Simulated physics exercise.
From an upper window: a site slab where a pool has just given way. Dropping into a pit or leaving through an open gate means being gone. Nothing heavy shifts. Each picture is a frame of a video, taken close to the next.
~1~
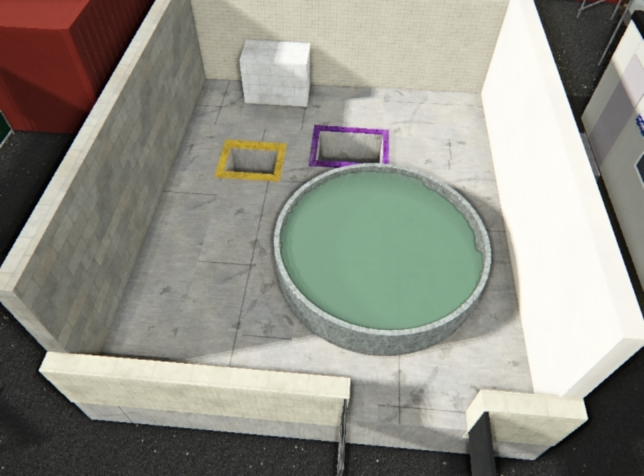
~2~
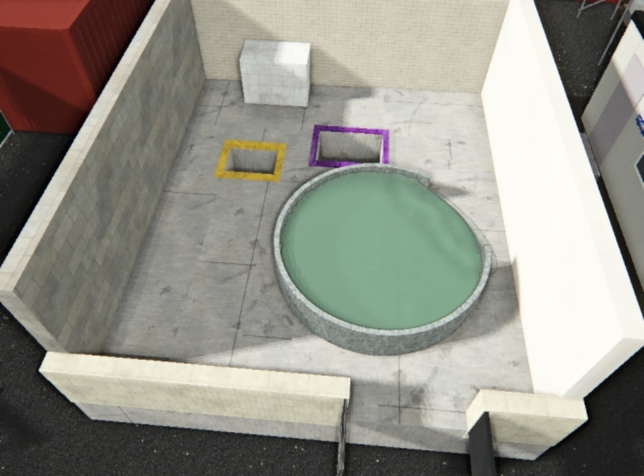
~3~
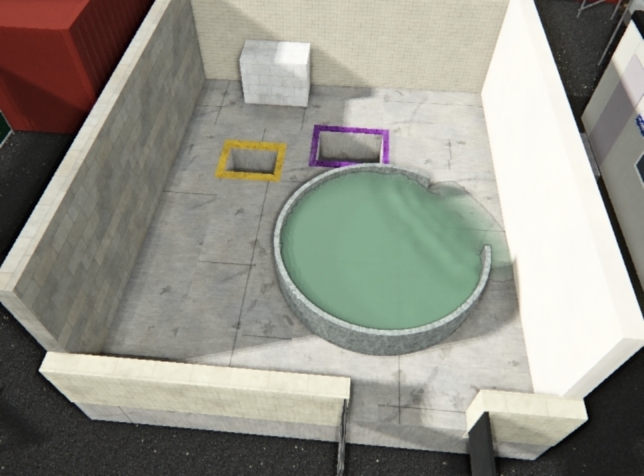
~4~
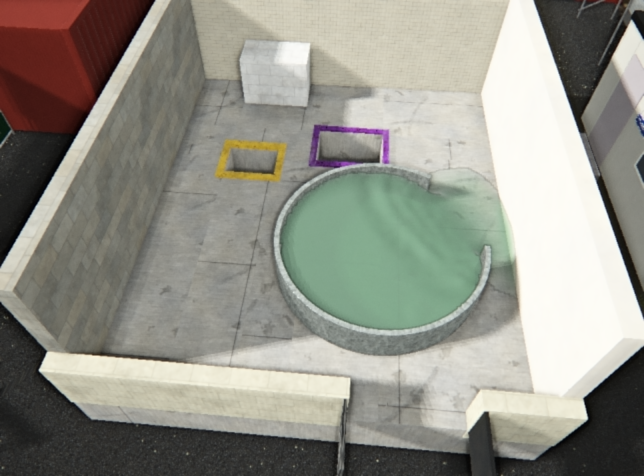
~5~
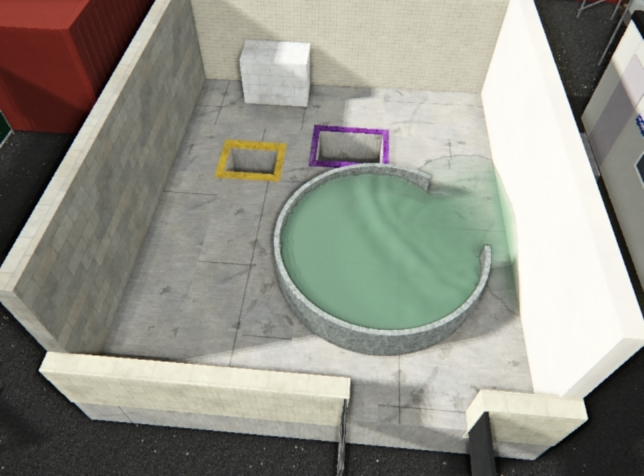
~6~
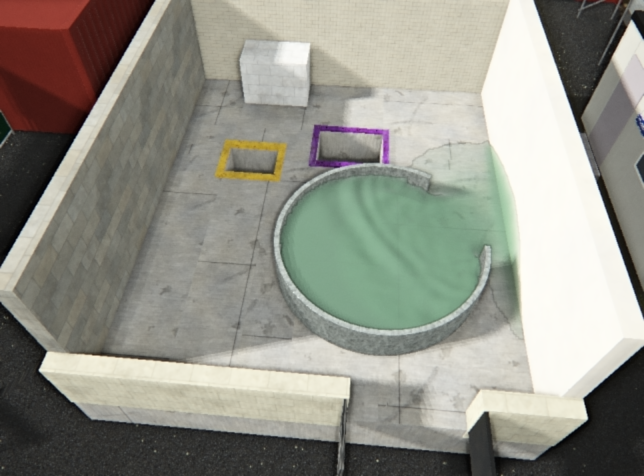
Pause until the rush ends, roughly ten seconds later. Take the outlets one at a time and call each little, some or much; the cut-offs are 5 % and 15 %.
In order: The gate catches some; the yellow pit catches some; the purple pit catches some.
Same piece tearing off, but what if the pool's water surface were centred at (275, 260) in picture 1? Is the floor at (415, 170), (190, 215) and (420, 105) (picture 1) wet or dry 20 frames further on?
Spot one wetted, spot two unwetted, spot three wetted.
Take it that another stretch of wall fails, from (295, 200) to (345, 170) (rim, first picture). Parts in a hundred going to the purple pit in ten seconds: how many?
Approximate share, purple: 6 in a hundred.
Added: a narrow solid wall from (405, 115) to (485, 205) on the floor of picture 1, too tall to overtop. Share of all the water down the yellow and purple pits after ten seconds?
I'd give yellow roughly 2 % and purple roughly 15 %.
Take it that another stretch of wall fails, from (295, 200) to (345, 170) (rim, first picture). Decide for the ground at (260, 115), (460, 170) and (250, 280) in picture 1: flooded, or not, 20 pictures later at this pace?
Taking them in order, I'd say swamped, not reached and not reached.
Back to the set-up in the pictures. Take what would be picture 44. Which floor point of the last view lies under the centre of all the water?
Centre point: Around (373, 207).
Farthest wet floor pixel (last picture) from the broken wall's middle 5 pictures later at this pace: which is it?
Somewhere close to (474, 98).
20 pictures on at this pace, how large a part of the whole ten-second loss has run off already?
I'd estimate some 5 per cent.
A moment on, water covers 20 % of the floor; the gate 0 %, the yellow pit 0 %, the purple pit 0 %.
Next, water covers 30 % of the floor; the gate 0 %, the yellow pit 0 %, the purple pit 0 %.
Then, water covers 45 % of the floor; the gate 1 %, the yellow pit 0 %, the purple pit 0 %.
Later, water covers 80 % of the floor; the gate 4 %, the yellow pit 4 %, the purple pit 3 %.
In the end, water covers 95 % of the floor; the gate 7 %, the yellow pit 7 %, the purple pit 9 %.
